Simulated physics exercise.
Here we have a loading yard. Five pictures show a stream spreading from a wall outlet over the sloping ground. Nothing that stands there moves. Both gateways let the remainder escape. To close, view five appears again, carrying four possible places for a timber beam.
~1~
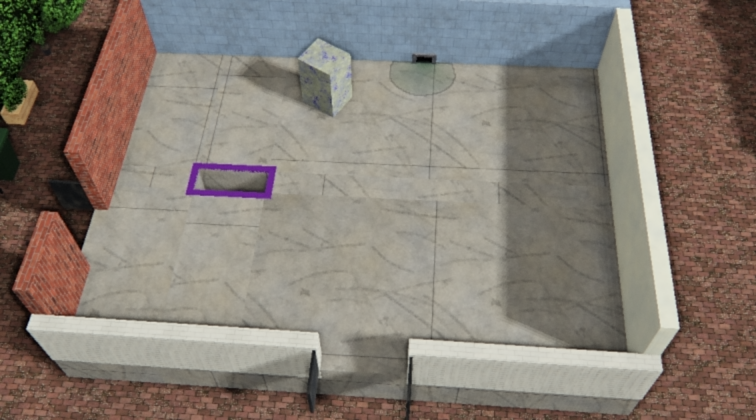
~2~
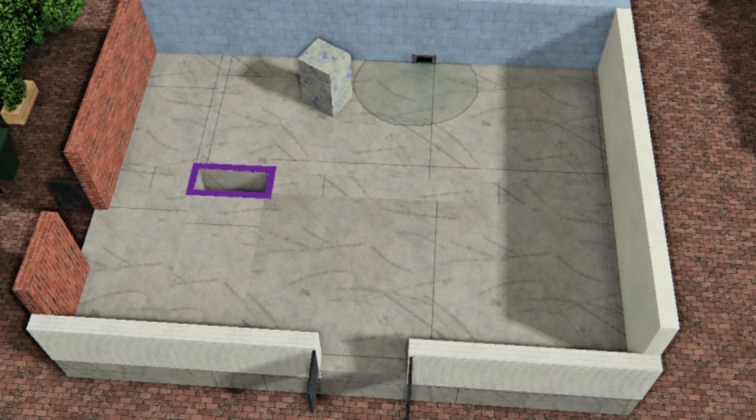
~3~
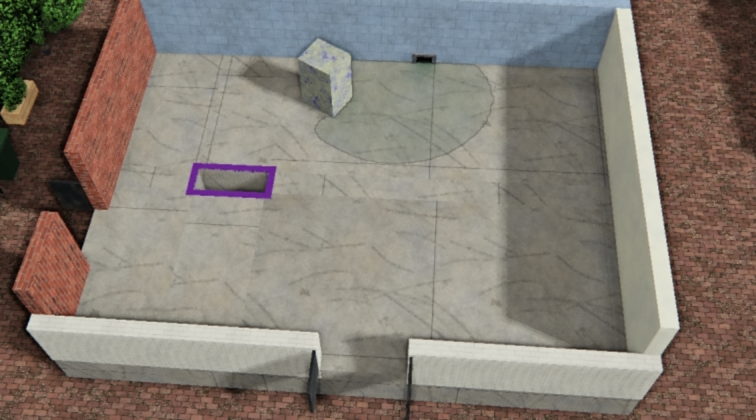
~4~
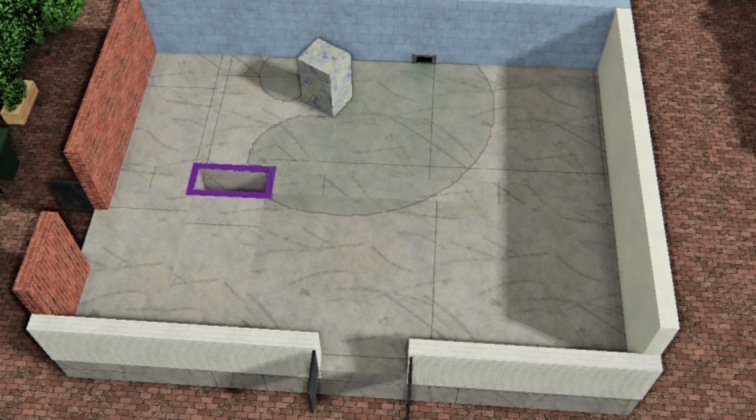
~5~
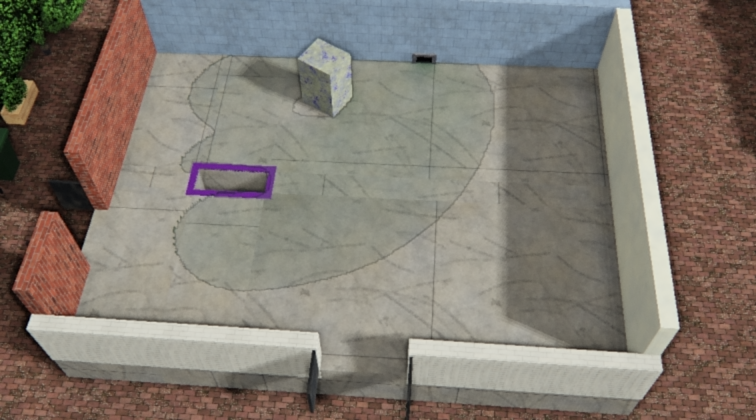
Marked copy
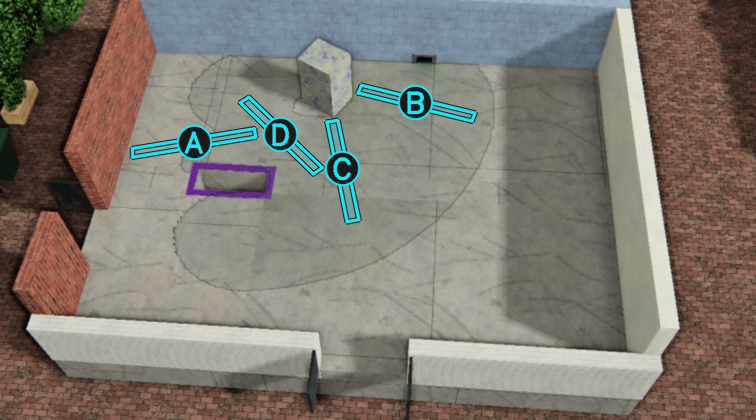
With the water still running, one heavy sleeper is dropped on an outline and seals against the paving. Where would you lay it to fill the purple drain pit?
Choose A.
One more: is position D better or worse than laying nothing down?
Position D is worse.
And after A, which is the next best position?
That would be B.
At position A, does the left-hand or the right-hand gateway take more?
The left one.
On the marked copy, A from (132, 152) to (255, 132); B from (359, 89) to (473, 117); C from (332, 121) to (353, 220); D from (244, 99) to (317, 170).
For position A, about 27 % of the stream goes into the purple drain pit, about 63 % out by the gates.
For position B, about 8 % of the stream goes into the purple drain pit, about 87 % out by the gates.
For position C, next to none of the stream goes into the purple drain pit, about 95 % out by the gates.
For position D, about 3 % of the stream goes into the purple drain pit, about 93 % out by the gates.
